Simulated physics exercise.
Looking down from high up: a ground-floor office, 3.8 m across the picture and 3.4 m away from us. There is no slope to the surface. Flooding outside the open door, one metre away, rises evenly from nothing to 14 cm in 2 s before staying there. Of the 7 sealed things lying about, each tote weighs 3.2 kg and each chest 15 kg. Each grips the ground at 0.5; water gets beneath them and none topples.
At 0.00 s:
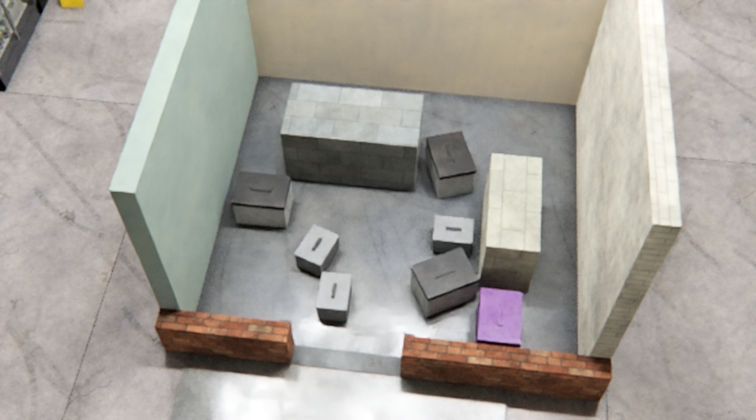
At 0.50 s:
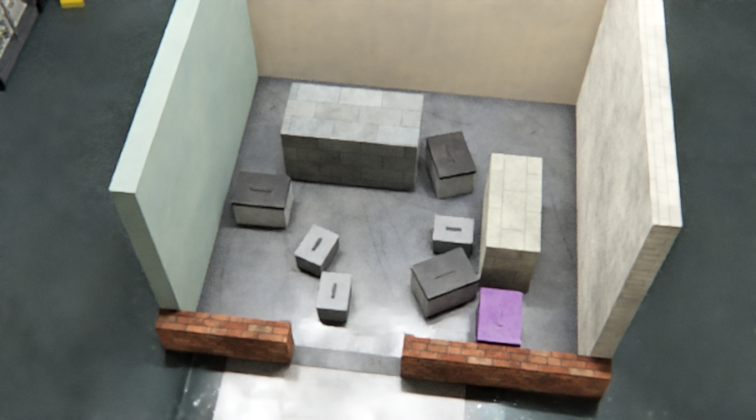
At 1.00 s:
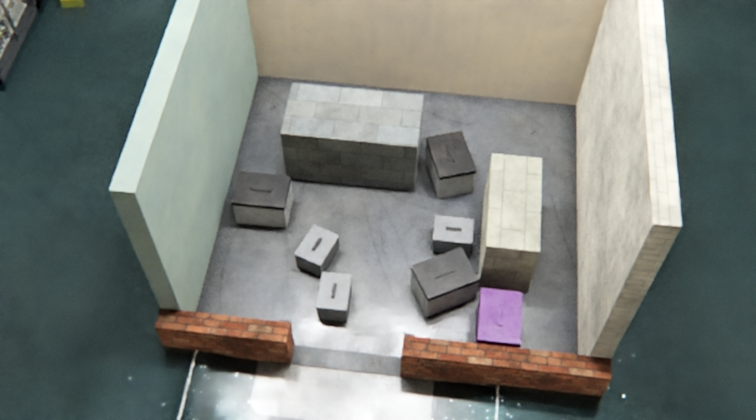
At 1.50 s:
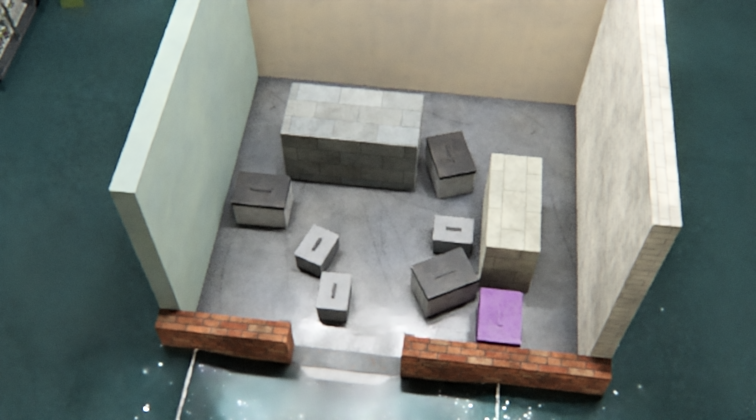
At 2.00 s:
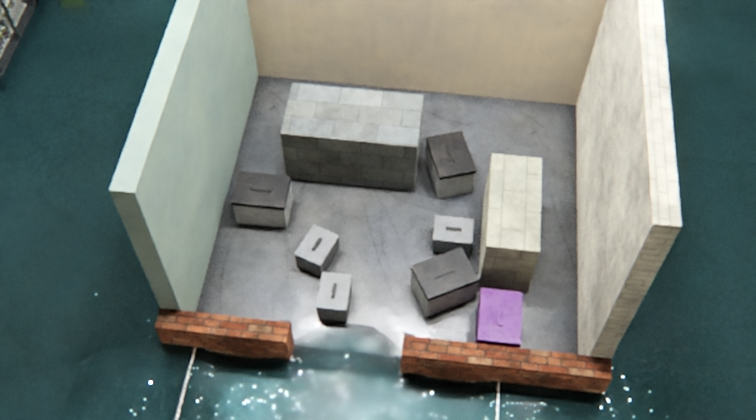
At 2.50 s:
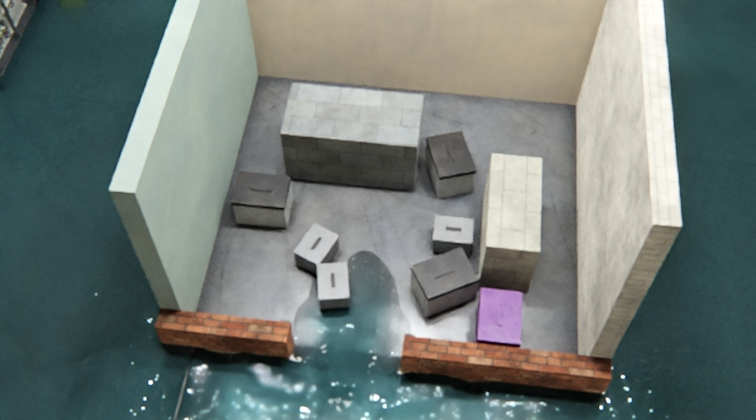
Water spreading around a walled room with grey boxes and a purple chest, then entering the doorway and nudging one small box.
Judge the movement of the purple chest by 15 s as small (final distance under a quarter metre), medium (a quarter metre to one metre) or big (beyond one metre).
It is small.
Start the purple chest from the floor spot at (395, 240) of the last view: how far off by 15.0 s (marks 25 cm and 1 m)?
So it budges only slightly.
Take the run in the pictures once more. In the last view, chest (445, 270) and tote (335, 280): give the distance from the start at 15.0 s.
Shifts: 40 cm / 30 cm.
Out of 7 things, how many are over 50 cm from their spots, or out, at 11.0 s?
By my tally, 4.
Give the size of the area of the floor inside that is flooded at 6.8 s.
I'd estimate close to 9.0 m2.
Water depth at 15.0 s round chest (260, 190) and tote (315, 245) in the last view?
9 and 10 cm.
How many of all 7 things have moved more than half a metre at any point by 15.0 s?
The count comes to 5.
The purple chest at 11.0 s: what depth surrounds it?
The depth there is around 5 cm.
After 3.5 s the purple chest is near (501, 316), 0.0 m from its start, aground; 1 afloat.
After 6.8 s the purple chest is near (501, 316), 0.0 m from its start, aground; 5 afloat.
After 11.0 s the purple chest is near (508, 317), 0.1 m from its start, aground; 5 afloat.
After 15.0 s the purple chest is near (506, 318), 0.1 m from its start, afloat; 7 afloat.
